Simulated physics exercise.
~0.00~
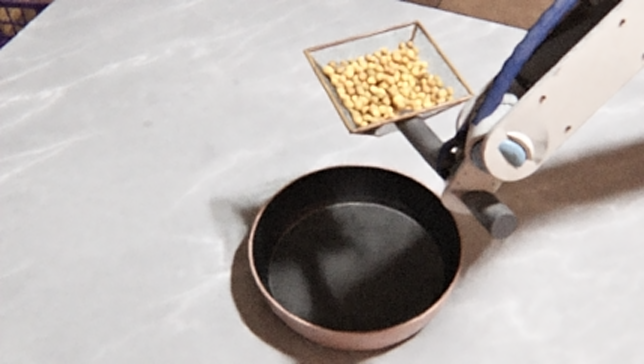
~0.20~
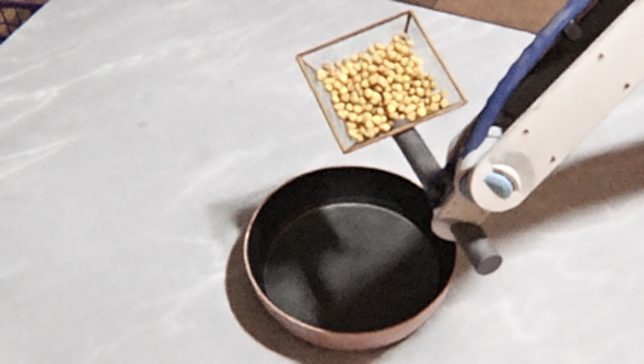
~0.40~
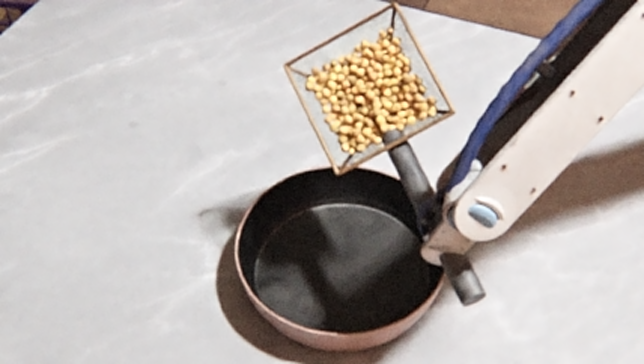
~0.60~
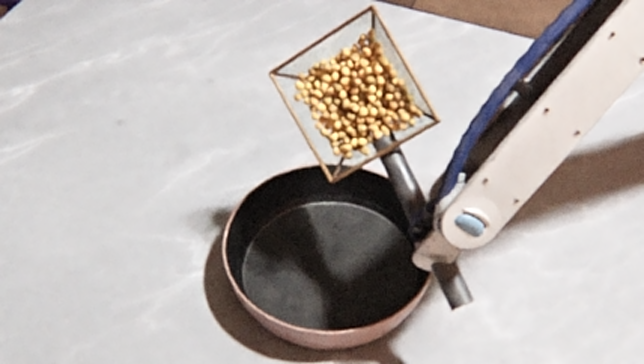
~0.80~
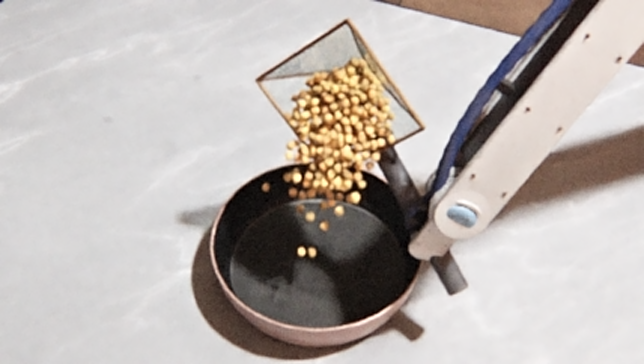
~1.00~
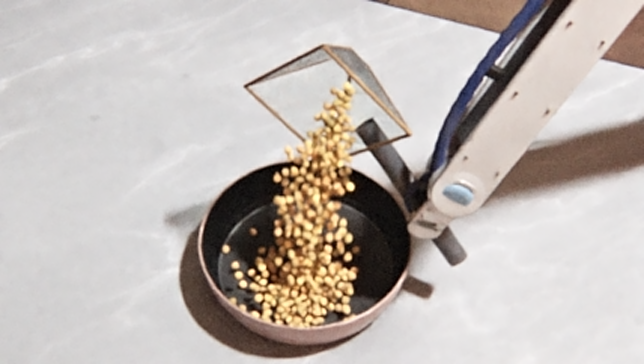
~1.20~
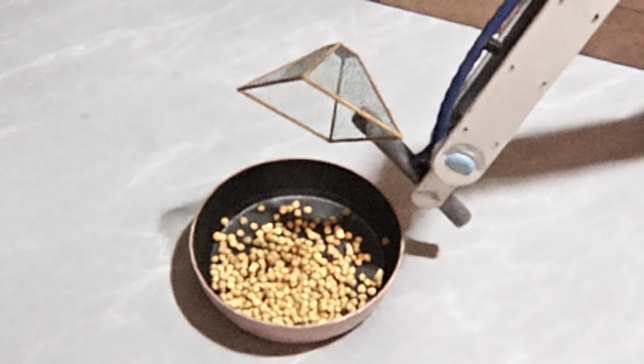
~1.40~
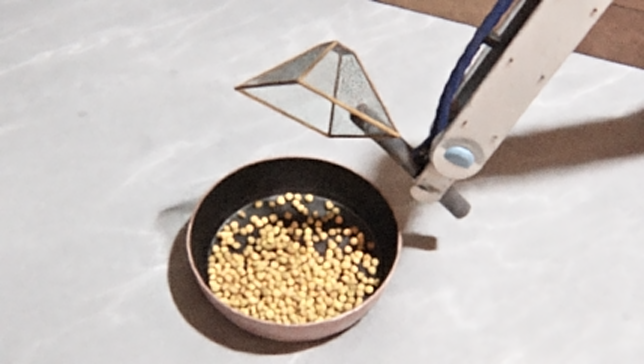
A robotic arm held a small glass scoop of dried chickpeas above a dark round pan and steadily tipped it over until they poured down in a stream, leaving the scoop empty and upturned while the chickpeas lay spread across the pan.
